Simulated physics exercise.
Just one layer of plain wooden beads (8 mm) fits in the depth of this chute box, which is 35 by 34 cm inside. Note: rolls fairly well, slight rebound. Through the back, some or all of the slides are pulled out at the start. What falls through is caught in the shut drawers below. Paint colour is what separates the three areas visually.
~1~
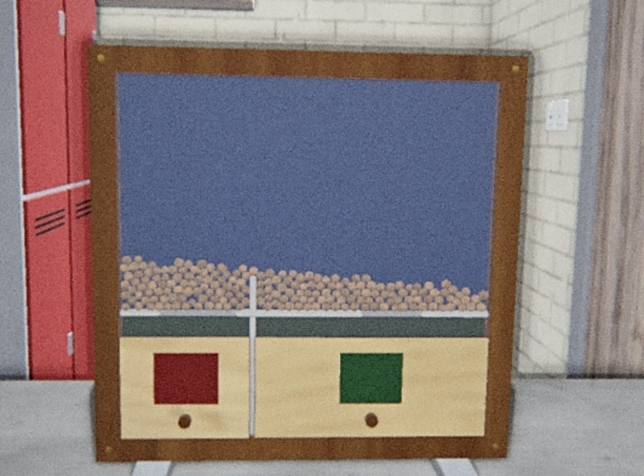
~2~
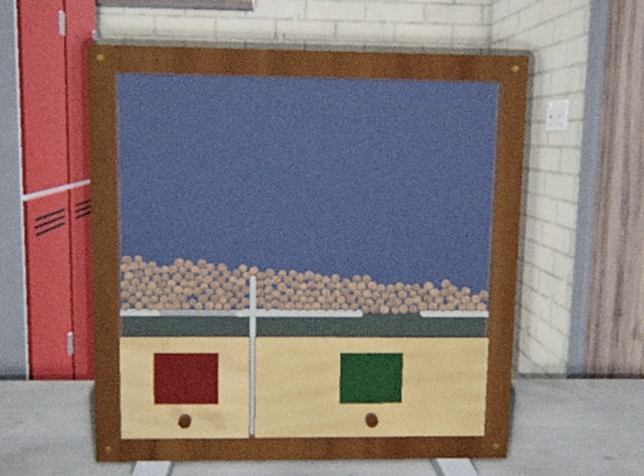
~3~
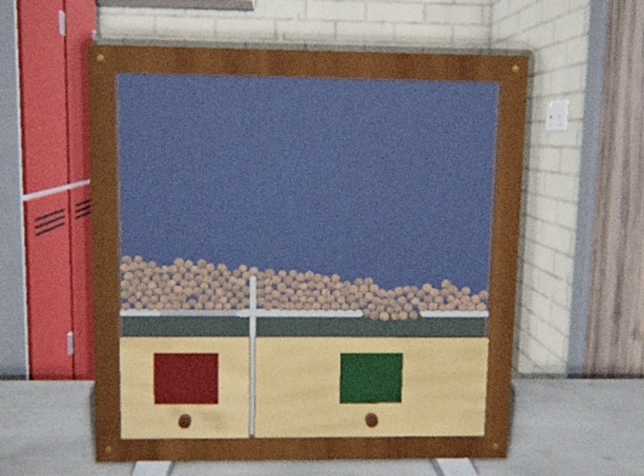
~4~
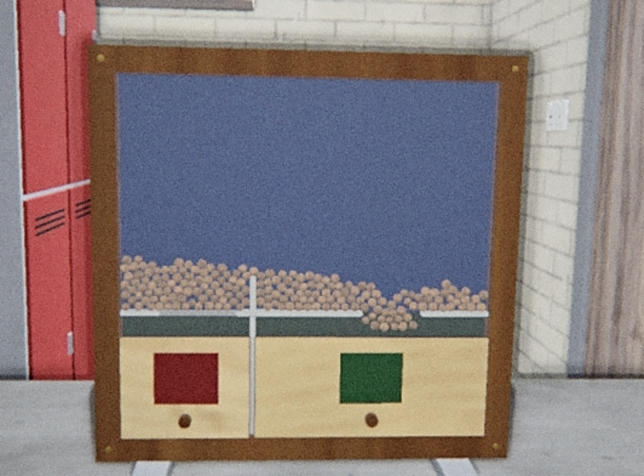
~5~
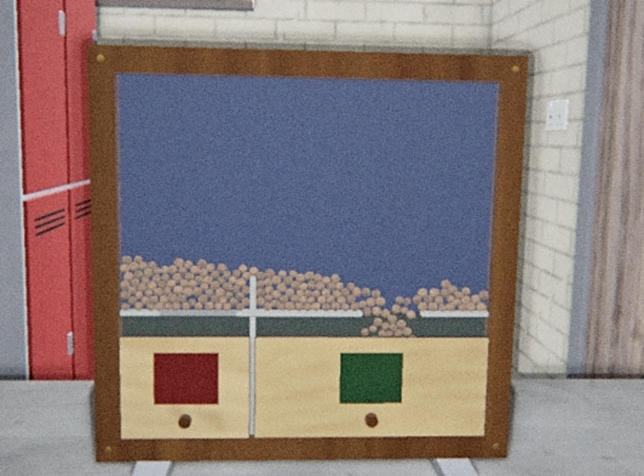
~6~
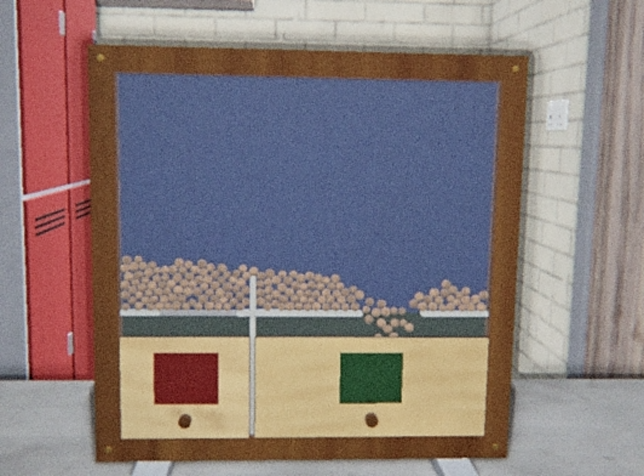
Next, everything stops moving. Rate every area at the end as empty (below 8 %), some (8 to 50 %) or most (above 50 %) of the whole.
Ratings: Red empty, blue most, green some.
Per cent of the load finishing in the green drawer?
My estimate is some 25 in a hundred.
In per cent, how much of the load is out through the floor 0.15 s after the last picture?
Roughly 20 %.
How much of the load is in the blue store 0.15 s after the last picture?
Share: Some 80 %.
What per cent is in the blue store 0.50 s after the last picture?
Around 75 per cent.
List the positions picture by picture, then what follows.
The first picture shows about 190 beads; load centre (282, 288); red (186, 379), blue (310, 103), green (371, 378); slides (155, 313) to (241, 313), (357, 313) to (426, 314).
In the second picture, 1 of 2 slides gone; load centre (282, 288); 0 out.
The third picture shows load centre (282, 288); 5 out.
The fourth picture shows load centre (276, 295); 12 out.
The fifth picture shows load centre (276, 295); 18 out.
The sixth picture shows load centre (269, 290); 22 out; wall ends (253, 278).
Then, 0.15 s later than the last picture, 20 % are out; blue 80 %, green 20 %.
Then, 0.50 s later than the last picture, 25 % are out; blue 75 %, green 20 %.
Then, 1.20 s later than the last picture, 25 % are out; blue 75 %, green 25 %.
All still 1.4 s after it, 25 % are out; red 0 %, blue 75 %, green 25 %.
